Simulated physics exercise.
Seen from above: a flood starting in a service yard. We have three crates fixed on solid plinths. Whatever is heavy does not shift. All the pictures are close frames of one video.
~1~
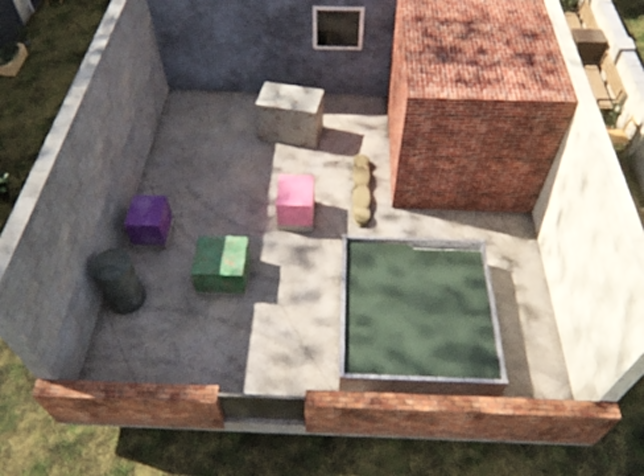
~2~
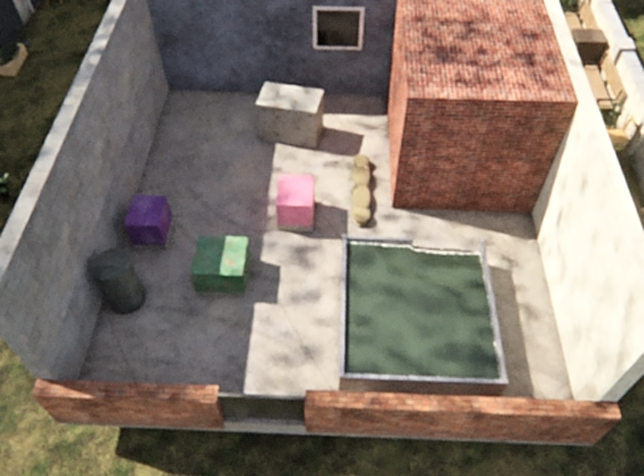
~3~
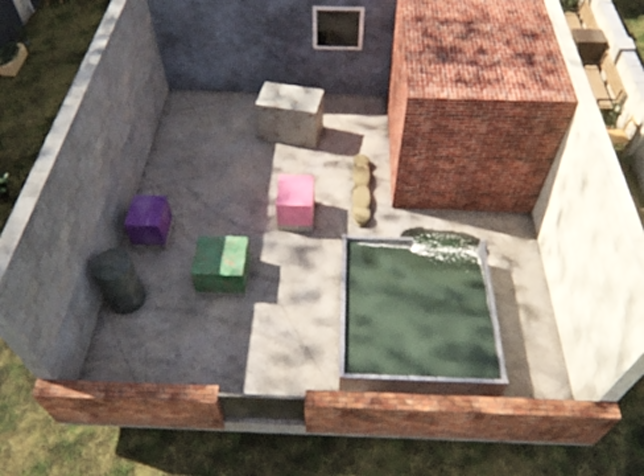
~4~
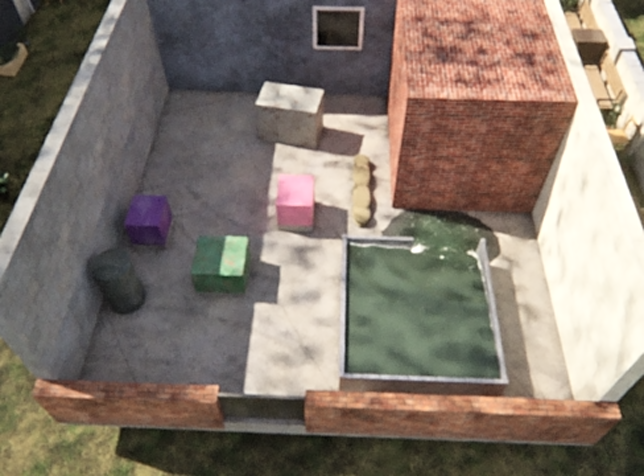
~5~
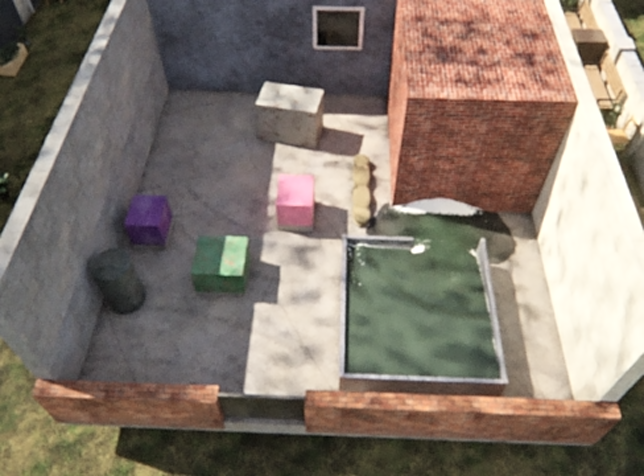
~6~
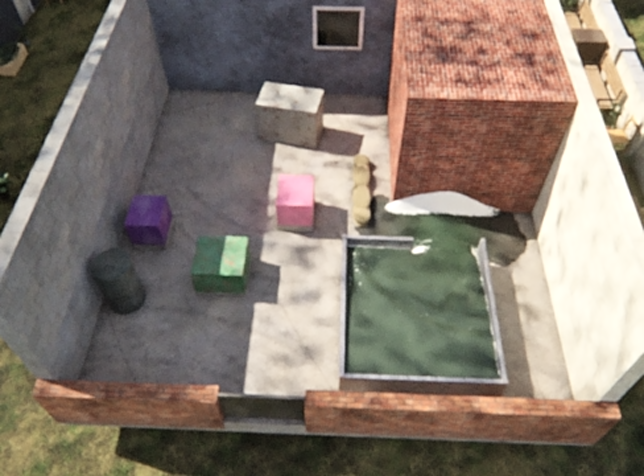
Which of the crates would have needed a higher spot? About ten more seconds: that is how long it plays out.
Green crate: Yes, it gets wet. Purple crate: No, it stays dry. Pink crate: No, it stays dry.
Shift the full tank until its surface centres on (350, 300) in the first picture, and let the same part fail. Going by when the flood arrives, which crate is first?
The one in pink.
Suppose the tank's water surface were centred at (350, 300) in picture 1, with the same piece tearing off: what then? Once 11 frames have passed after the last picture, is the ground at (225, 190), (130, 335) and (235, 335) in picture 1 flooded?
First unwetted; next unwetted; last unwetted.
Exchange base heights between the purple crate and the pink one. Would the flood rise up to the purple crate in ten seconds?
As for the purple, it stays clear.
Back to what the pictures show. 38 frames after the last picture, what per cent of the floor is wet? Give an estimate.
Some 65 in a hundred.
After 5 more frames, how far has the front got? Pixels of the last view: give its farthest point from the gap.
I'd point to (372, 161).
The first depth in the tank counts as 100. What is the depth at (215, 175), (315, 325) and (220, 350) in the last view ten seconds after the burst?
Going in order, that's 2, 6 and 6 %.
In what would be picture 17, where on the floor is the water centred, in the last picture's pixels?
The water's centre sits above (428, 287).
A moment on, water covers 10 % of the floor; the green crate not reached, the purple crate not reached, the pink crate not reached.
Next, water covers 20 % of the floor; the green crate not reached, the purple crate not reached, the pink crate water round its plinth.
Then, water covers 35 % of the floor; the green crate water round its plinth, the purple crate not reached, the pink crate water round its plinth.
Later, water covers 65 % of the floor; the green crate water round its plinth, the purple crate water round its plinth, the pink crate water round its plinth.
In the end, water covers 90 % of the floor; the green crate was topped, the purple crate stayed above the water, the pink crate stayed above the water.
